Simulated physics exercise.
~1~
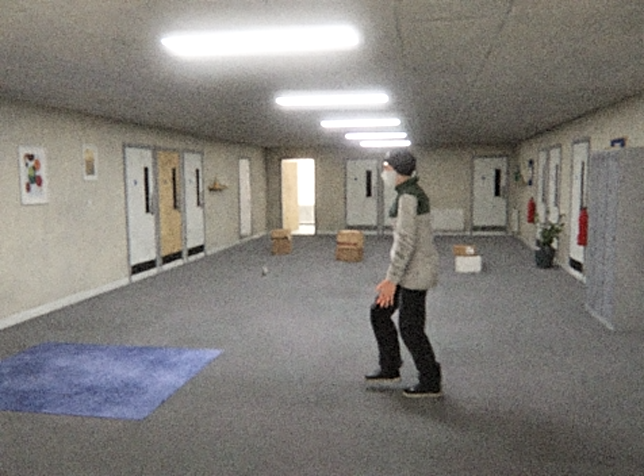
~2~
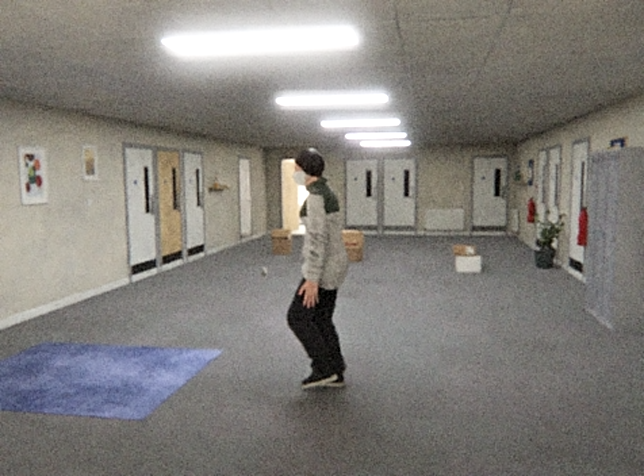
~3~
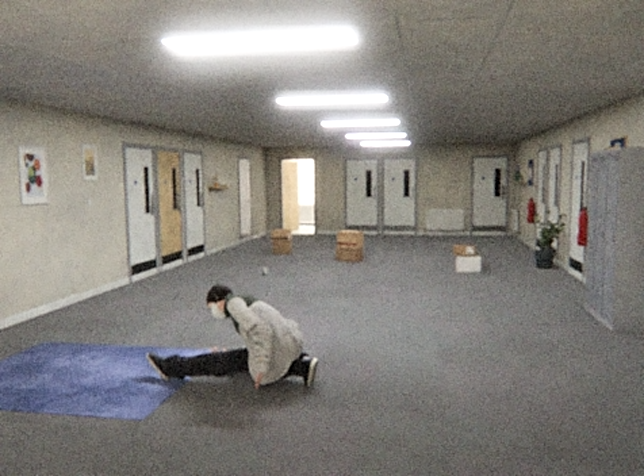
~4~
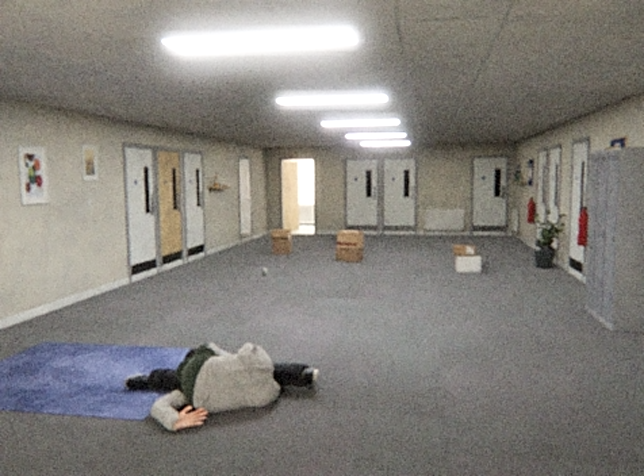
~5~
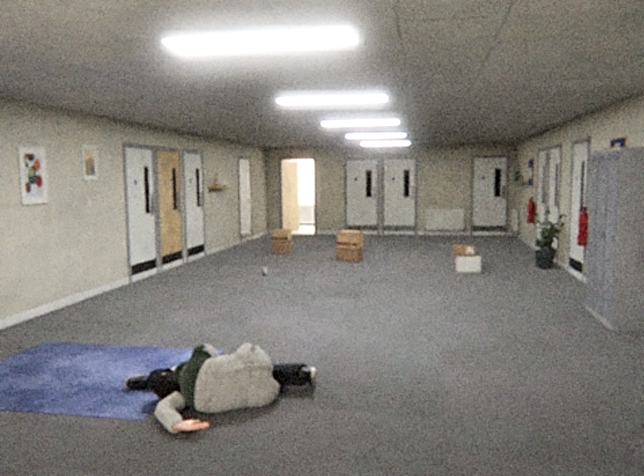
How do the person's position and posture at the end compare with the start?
At the start the person is upright on the open carpet, right of the middle of the view. By the end they are farther left and lying slumped on the floor beside the blue mat.
